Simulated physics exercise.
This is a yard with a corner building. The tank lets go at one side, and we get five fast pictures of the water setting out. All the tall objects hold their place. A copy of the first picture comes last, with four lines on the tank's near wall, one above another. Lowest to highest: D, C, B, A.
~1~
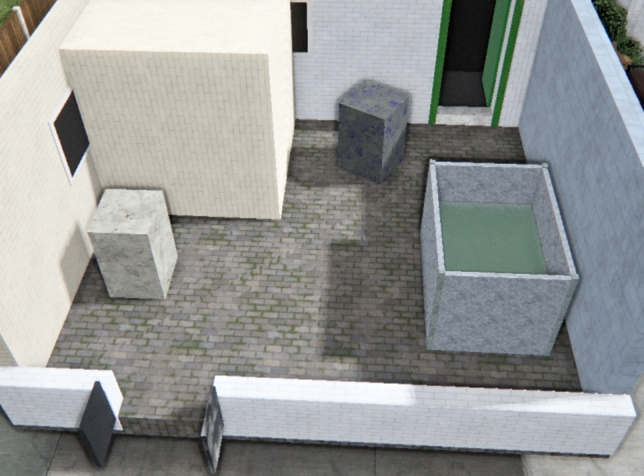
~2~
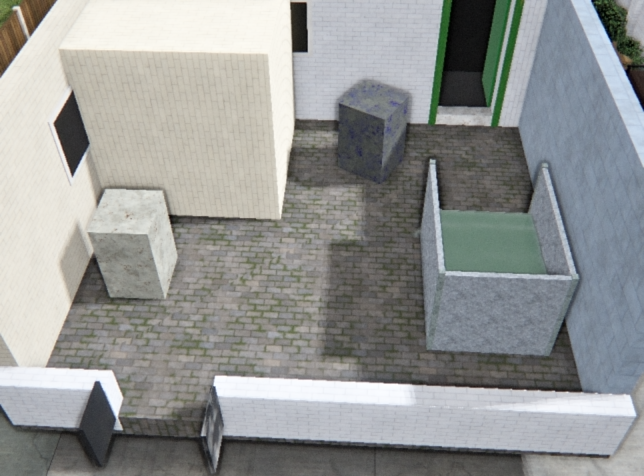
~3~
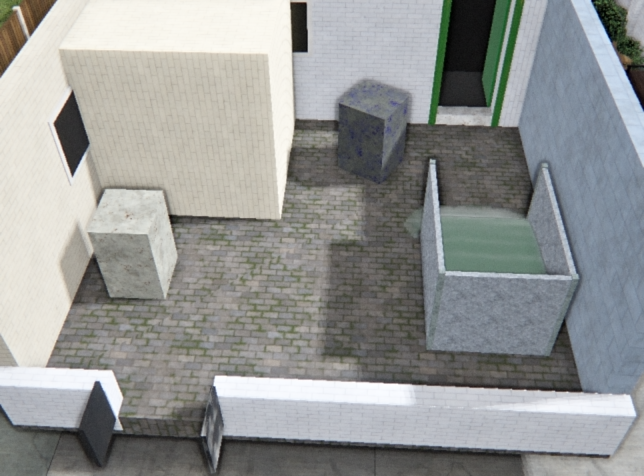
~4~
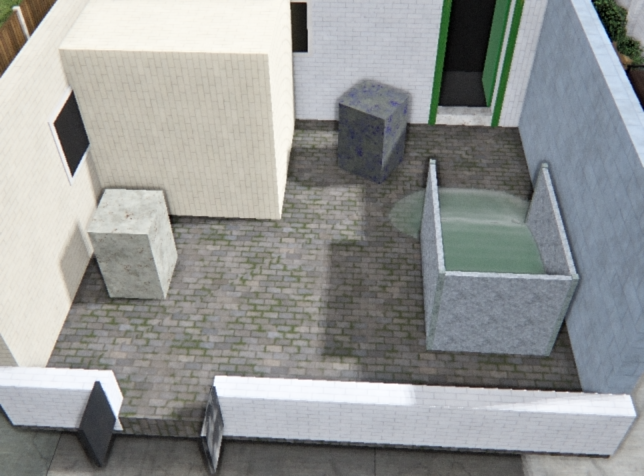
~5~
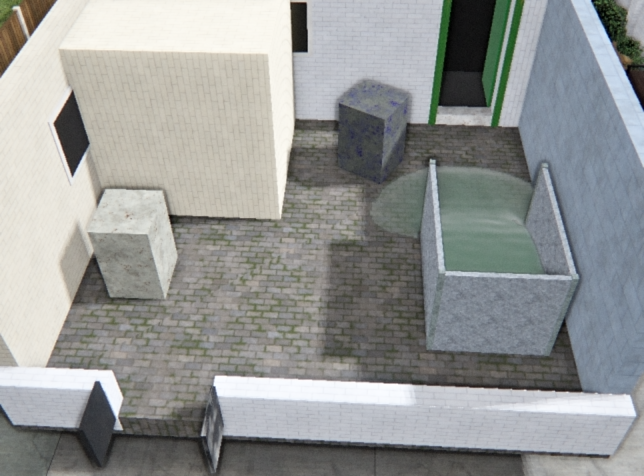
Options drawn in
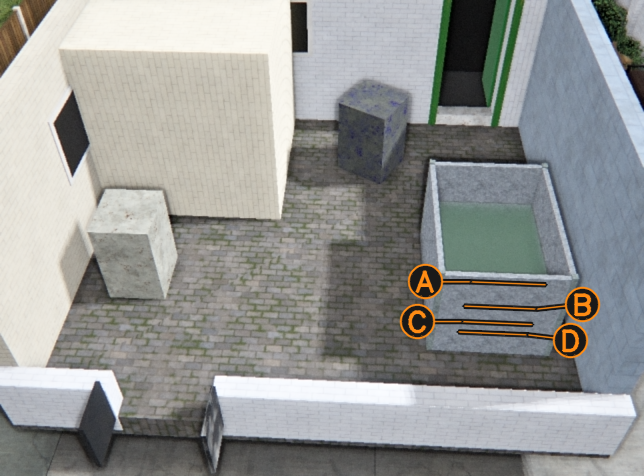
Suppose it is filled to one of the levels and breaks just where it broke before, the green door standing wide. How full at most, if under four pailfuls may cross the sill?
I would pick mark D.
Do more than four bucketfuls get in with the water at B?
Yes, it does.
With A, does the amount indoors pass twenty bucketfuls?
Yes, it does.
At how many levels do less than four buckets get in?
One of them.
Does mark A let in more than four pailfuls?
Yes, it does.
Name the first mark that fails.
That is mark C.
On the marked copy, A at (507, 283); B at (500, 307); C at (496, 323); D at (493, 333); from the bottom up D, C, B, A.
With A, dozens of bucketfuls pour in.
With B, dozens of bucketfuls pour in.
With C, about 8 bucketfuls get in.
With D, a splash gets over, under a bucket.
